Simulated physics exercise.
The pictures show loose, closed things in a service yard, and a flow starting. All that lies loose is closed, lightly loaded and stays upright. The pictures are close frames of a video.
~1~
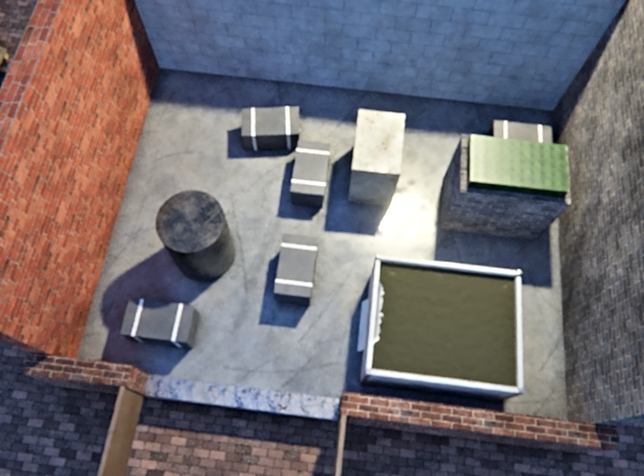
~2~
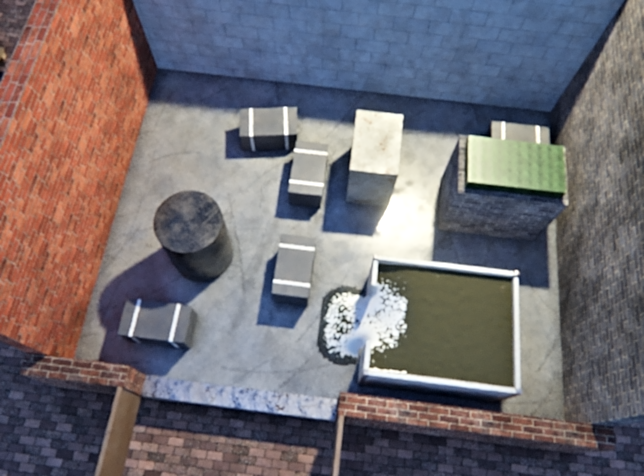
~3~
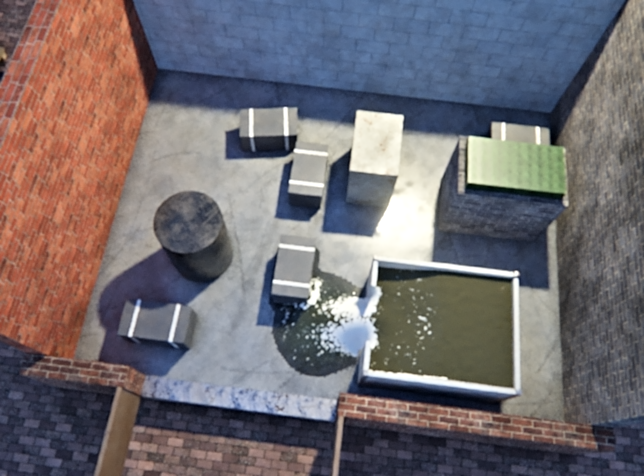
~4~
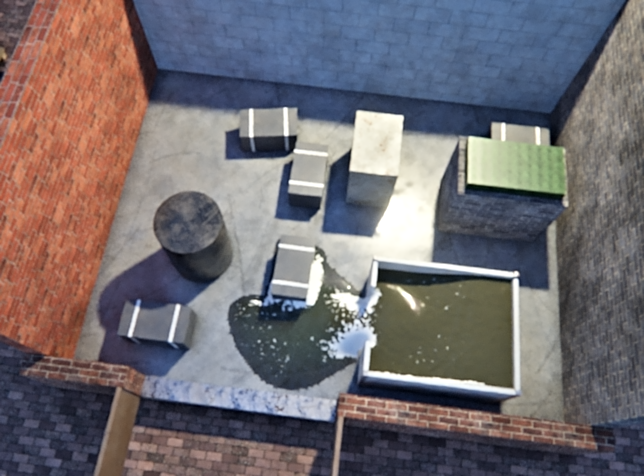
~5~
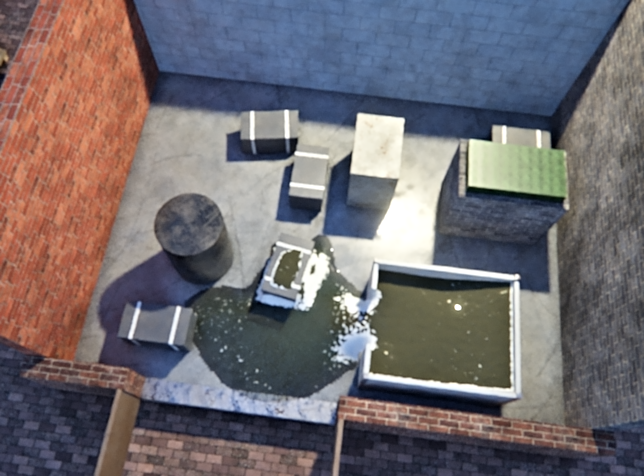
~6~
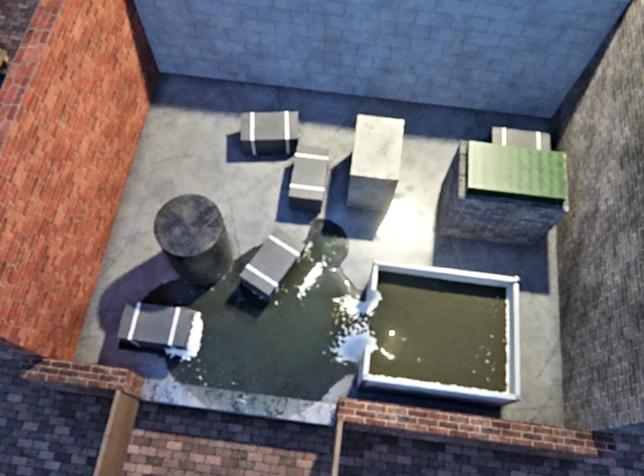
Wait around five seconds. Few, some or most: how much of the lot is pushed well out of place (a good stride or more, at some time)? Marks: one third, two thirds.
It is from one to two thirds.
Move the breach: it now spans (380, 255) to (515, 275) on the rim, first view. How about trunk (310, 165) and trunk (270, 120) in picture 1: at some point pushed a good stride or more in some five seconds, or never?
In that order: Yes, no.
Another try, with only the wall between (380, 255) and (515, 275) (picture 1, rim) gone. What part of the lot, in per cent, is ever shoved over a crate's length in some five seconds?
Some 40 per cent.
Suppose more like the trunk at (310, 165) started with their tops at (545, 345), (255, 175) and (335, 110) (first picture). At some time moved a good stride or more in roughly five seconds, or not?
One after the other: Never so far, that far or more, not that far.
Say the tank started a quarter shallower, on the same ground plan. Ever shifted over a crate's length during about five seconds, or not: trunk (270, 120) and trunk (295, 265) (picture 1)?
In that order: Never so far, yes.
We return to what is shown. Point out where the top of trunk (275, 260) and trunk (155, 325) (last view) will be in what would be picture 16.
At about (228, 173) and (101, 343).
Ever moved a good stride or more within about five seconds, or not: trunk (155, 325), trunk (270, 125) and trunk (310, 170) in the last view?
As listed: Moved that far, not that far, less than that.
A moment on, 1 of 5 are well off their spots; 0 afloat.
Next, 2 of 5 are well off their spots; 1 afloat.
Later, 1 of 5 are well off their spots; 1 afloat.
In the end, 1 of 5 are well off their spots, and 2 have been at some point; 0 afloat.
